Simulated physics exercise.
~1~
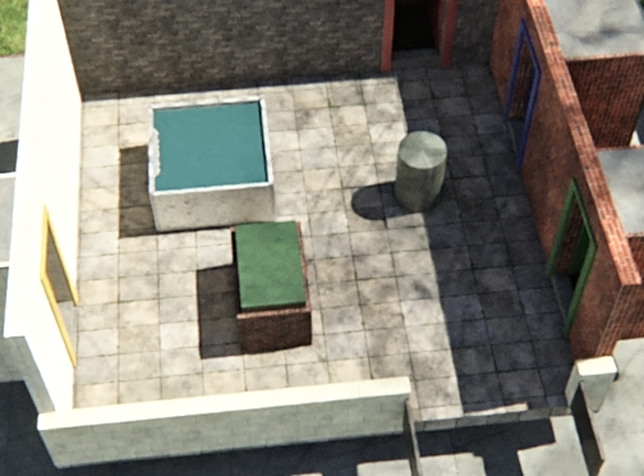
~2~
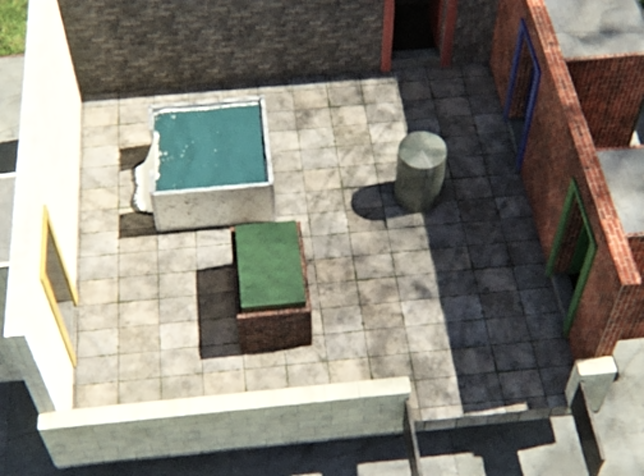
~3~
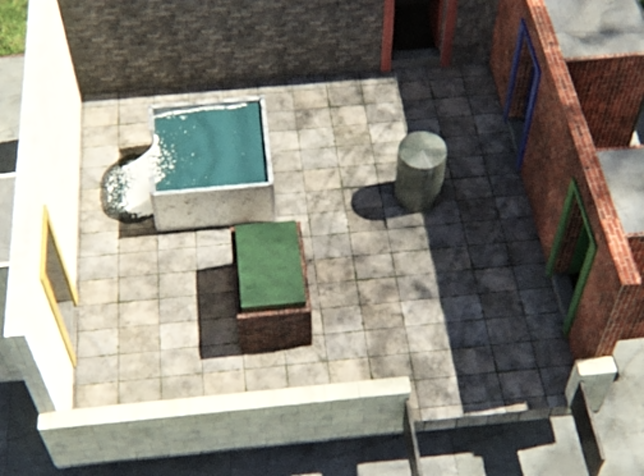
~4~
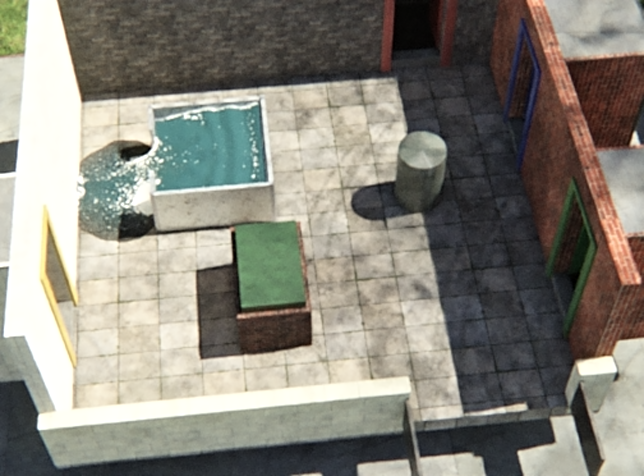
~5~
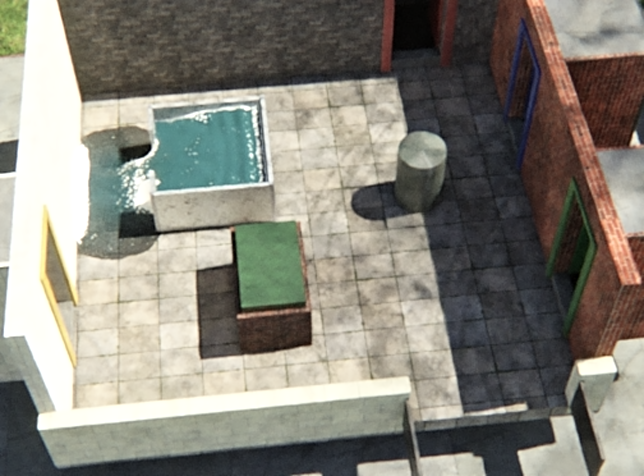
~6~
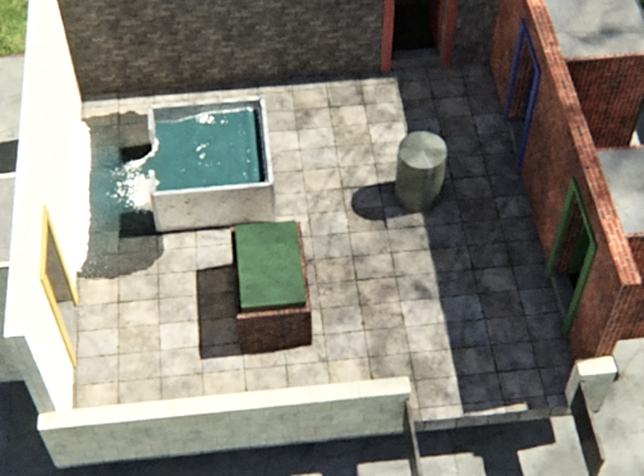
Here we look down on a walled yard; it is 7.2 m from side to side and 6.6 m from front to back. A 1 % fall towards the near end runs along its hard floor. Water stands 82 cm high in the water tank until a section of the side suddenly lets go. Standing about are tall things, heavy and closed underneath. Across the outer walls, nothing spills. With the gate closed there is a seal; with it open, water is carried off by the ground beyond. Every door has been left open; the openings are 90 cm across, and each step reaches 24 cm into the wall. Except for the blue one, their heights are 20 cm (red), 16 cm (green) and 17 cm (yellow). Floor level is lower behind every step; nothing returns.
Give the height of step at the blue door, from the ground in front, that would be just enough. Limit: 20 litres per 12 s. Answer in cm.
Close to 7 cm.
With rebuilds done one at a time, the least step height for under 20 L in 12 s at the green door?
At green, roughly 7.0 cm.
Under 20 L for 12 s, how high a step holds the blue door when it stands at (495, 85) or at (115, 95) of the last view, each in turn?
Minimums: Roughly 10.0 cm and 31 cm.
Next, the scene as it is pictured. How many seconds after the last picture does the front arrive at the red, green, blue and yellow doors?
Red at 2.6 s, green at 4.5 s, blue at 3.6 s and yellow at 0.3 s.
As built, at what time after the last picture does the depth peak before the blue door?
Around 4.0 seconds.
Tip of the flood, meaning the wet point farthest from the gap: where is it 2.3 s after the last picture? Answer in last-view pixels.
The farthest wet point sits near (357, 411).
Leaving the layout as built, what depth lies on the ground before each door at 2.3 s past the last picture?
Red door 0 cm, green door 0 cm, blue door 0 cm, yellow door 7 cm.
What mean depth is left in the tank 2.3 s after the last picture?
Around 32 cm deep on average.
Then, 0.7 s after the last picture water covers 15 % of the floor, deepest (53 cm) near (81, 99); it has not reached the blue door.
Then, 2.3 s after the last picture water covers 40 % of the floor, deepest (30 cm) near (79, 196); it has not reached the blue door.
Then, 11.3 s after the last picture water covers 95 % of the floor, deepest (12 cm) near (382, 409); 5 cm at the blue door, 0 litres in over its 14 cm step.
At the blue door as built, the water peaked near 12 cm, 4.1 s after the last picture.
Run again over the same 12 s with other heights there, 36 litres in over 5.5 cm, 13 litres over 7.5 cm. The limit of 20 litres is kept from about 7 cm up.
